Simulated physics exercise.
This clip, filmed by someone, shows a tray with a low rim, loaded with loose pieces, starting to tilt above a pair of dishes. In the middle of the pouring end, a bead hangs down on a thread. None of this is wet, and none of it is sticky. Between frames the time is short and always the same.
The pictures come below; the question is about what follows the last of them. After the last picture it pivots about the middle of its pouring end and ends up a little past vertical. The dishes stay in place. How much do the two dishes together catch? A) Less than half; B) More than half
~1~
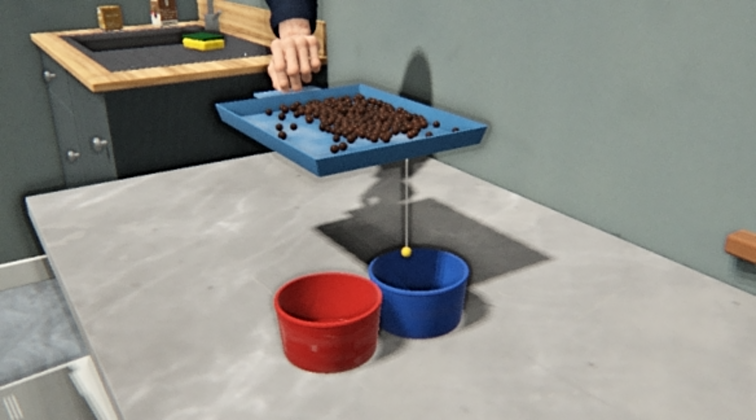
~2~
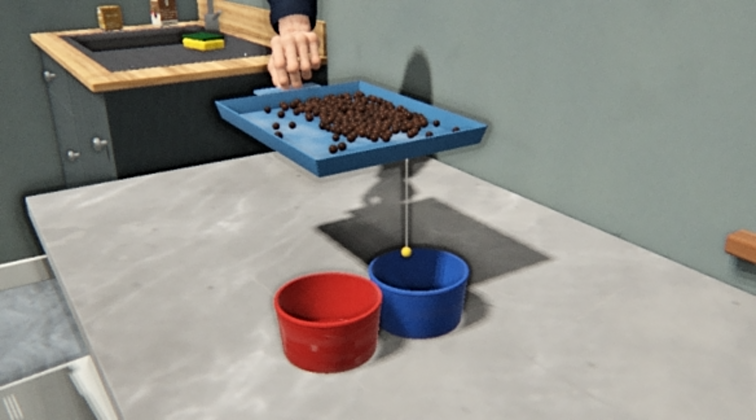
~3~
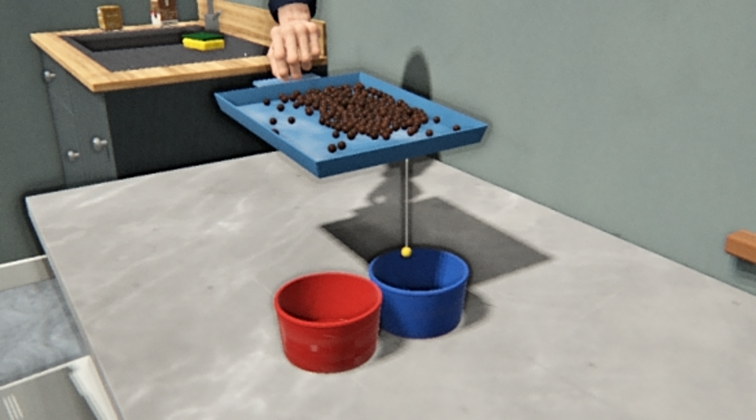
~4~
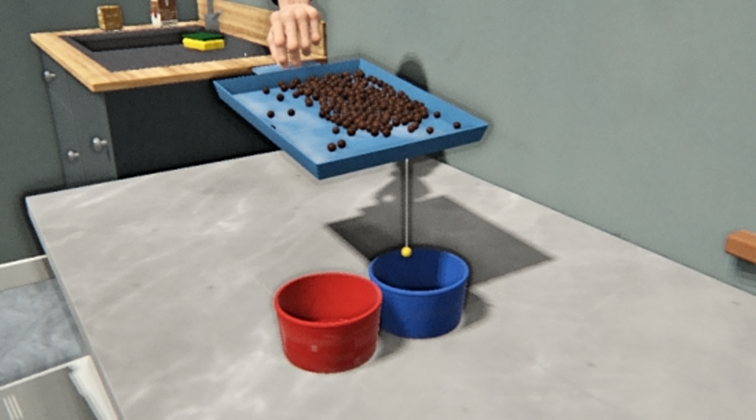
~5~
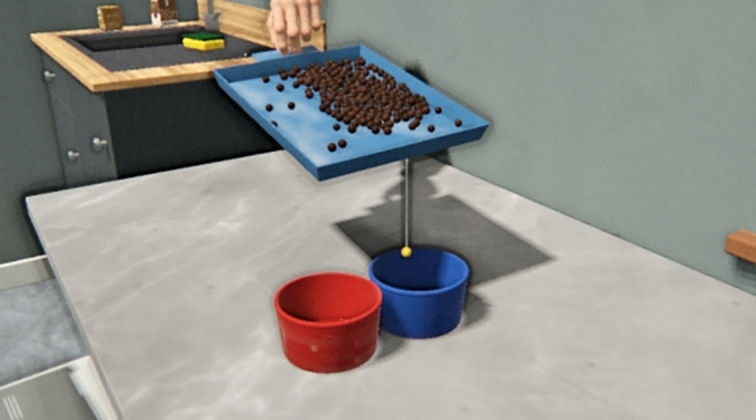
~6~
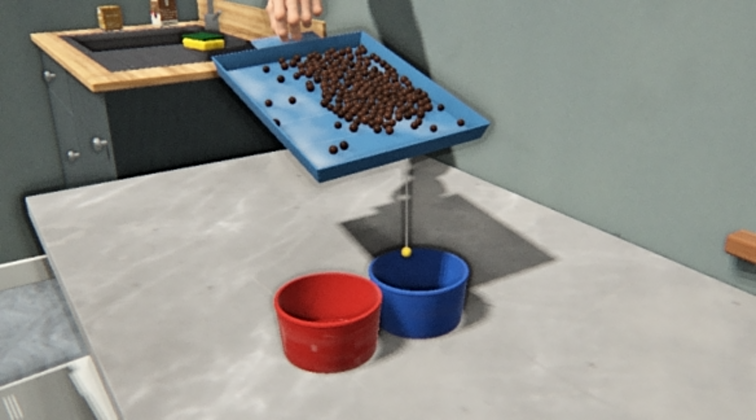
(B) More than half.
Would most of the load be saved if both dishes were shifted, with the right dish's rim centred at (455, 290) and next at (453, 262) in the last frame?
In the first position a majority, in the second a majority.
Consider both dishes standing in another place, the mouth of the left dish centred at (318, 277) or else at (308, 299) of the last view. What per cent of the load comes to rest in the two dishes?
Respectively 10 % and 70 %.
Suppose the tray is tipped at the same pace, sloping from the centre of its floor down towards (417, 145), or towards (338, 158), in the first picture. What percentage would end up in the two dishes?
Respectively 10 and 90 in a hundred.
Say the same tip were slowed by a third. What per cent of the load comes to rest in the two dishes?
About 80 %.
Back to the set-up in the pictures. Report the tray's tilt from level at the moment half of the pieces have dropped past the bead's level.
90 degrees.
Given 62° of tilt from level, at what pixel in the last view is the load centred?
Somewhere near pixel (375, 157).
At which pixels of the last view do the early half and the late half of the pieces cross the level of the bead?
Near (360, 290) and later near (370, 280).
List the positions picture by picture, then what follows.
In the first picture, corners of the pouring end (319, 157) and (480, 126), level; middle of the load (360, 118), chocolate balls; left dish (355, 340); right dish (447, 308); bead on its thread (407, 252).
In the second picture, corners of the pouring end (319, 157) and (481, 125), level; middle of the load (360, 117).
In the third picture, corners of the pouring end (319, 159) and (481, 125), tipped barely, lowest at the left corner; middle of the load (360, 111).
In the fourth picture, corners of the pouring end (319, 161) and (482, 123), tipped a little, lowest at the left corner; middle of the load (360, 104).
In the fifth picture, corners of the pouring end (320, 163) and (482, 123), tipped a little, lowest at the left corner; middle of the load (361, 97), about a tenth on the move.
In the sixth picture, corners of the pouring end (320, 165) and (483, 122), tipped clearly, lowest at the left corner; middle of the load (357, 87), almost all on the move; left dish (355, 340); right dish (447, 308).
Just after the last frame, tray tipped steeply; the larger part on the tray; about a tenth in the left dish; just a few in the right dish; just a few outside both; about a tenth in the air.
A moment on, tray tipped past a quarter turn; roughly half in the left dish; roughly a quarter in the right dish; roughly a quarter outside both; about a tenth in the air.
Further on, tray tipped past a quarter turn; roughly half in the left dish; roughly a quarter in the right dish; roughly a quarter outside both.
When it is over, tray tipped past a quarter turn; roughly half in the left dish; roughly a quarter in the right dish; roughly a quarter outside both.
